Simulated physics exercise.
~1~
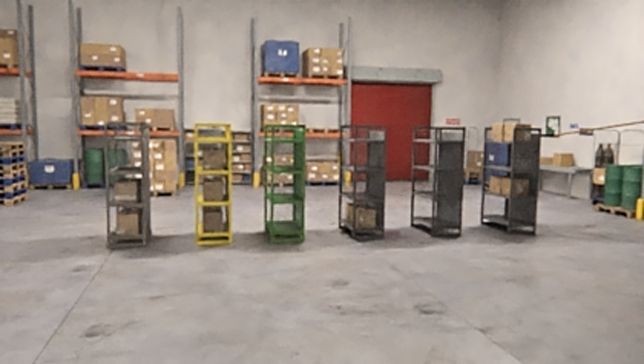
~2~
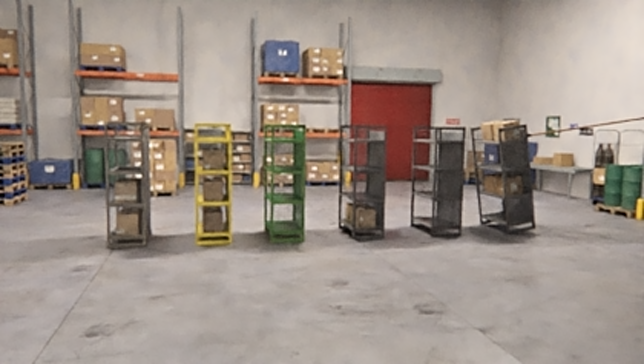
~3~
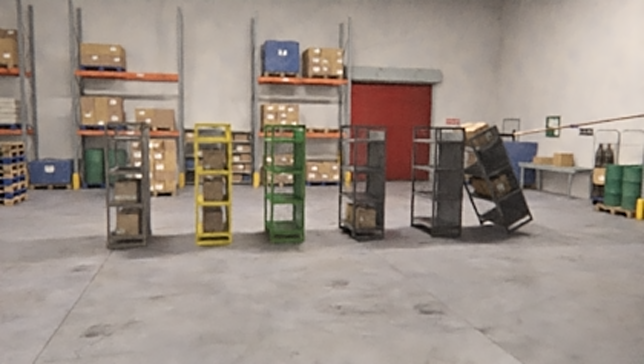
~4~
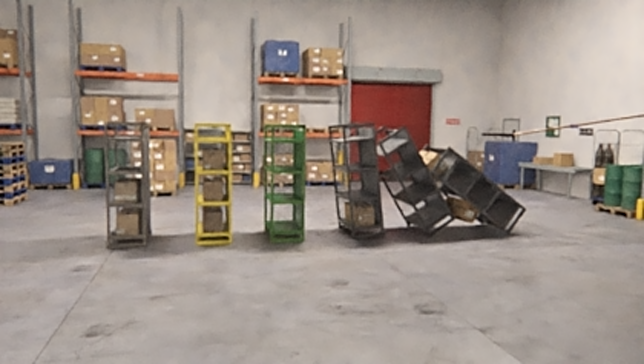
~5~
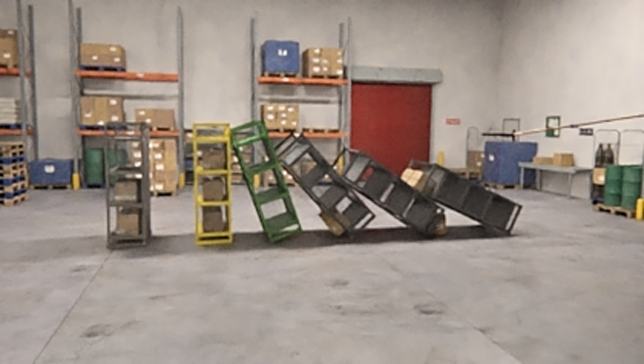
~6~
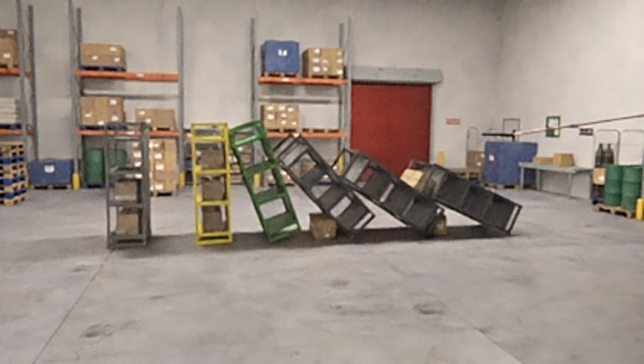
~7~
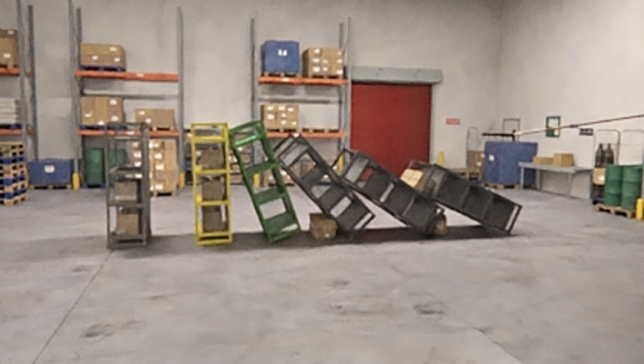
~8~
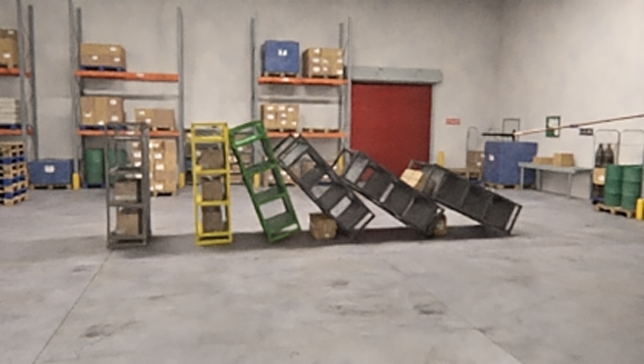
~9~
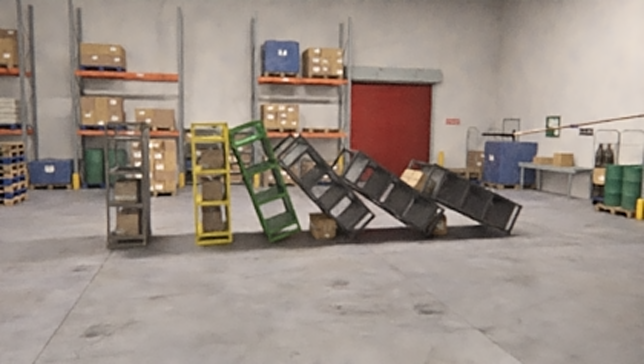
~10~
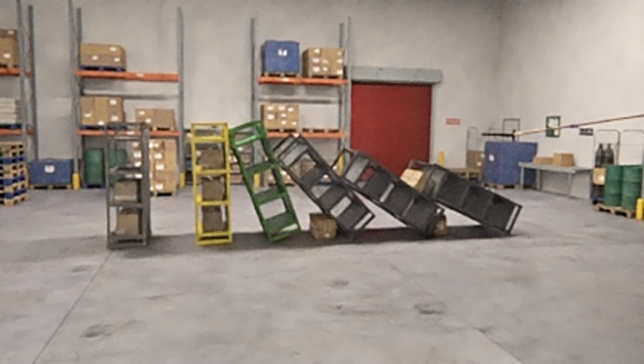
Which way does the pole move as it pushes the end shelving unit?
The pole moves to the left, pushing against the upper part of the rightmost unit.
